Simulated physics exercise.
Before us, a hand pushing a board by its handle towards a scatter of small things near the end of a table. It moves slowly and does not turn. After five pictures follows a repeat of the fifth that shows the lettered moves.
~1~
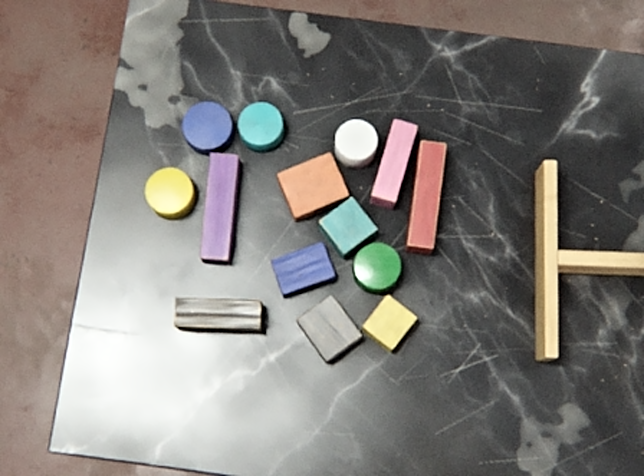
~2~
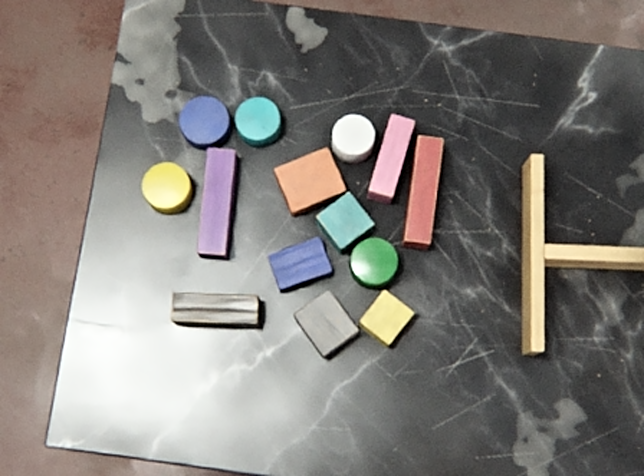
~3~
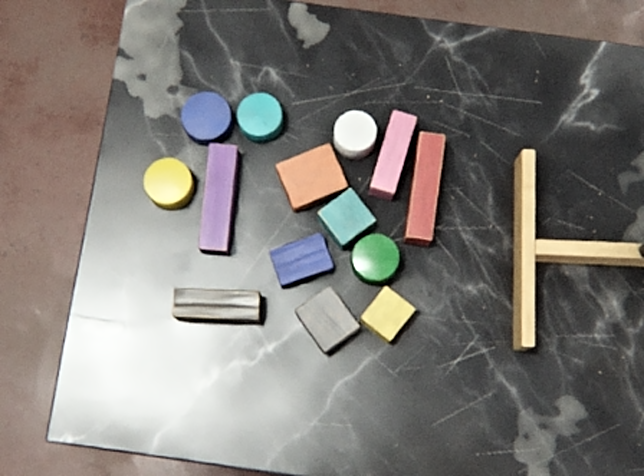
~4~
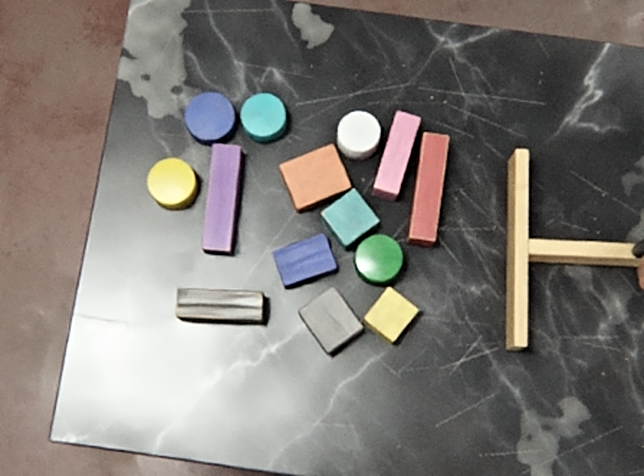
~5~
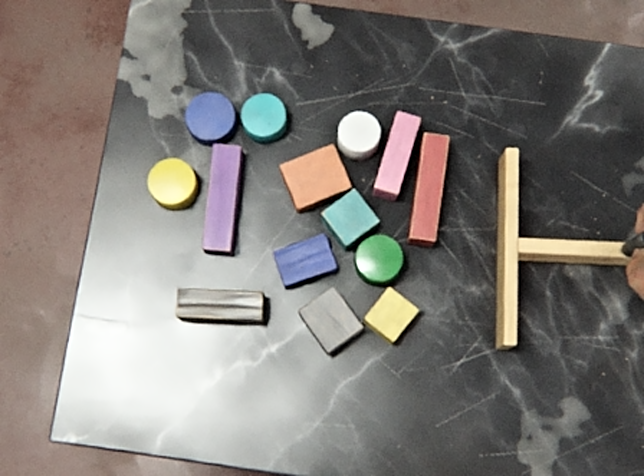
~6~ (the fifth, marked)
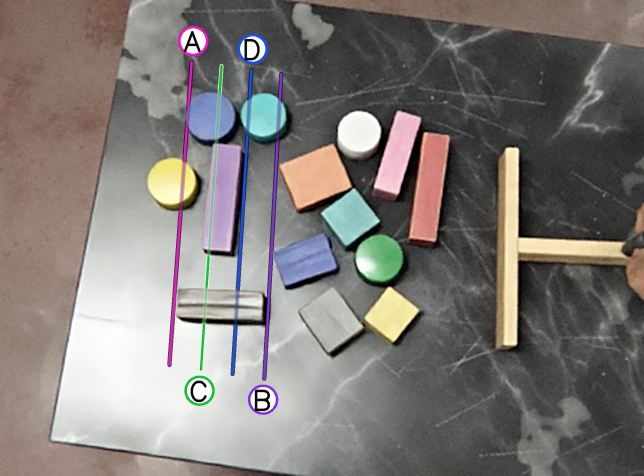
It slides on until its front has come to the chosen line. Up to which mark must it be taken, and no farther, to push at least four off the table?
A.
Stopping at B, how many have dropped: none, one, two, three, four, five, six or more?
The count is none.
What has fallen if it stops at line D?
It is the yellow tin.
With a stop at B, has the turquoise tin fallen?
No.
On the marked copy, A at (181, 210); B at (273, 222); C at (211, 214); D at (242, 218).
Taking A. A third of the way, board (392, 228); white tin (316, 128); grey block (306, 328).
Two thirds of the way, board (272, 212); yellow tin (106, 203); blue tin (157, 111).
When it is over, board (181, 199); yellow tin over the edge; purple bar over the edge; five fallen.
As for the rest, B drops none; C drops only two; D drops only one.
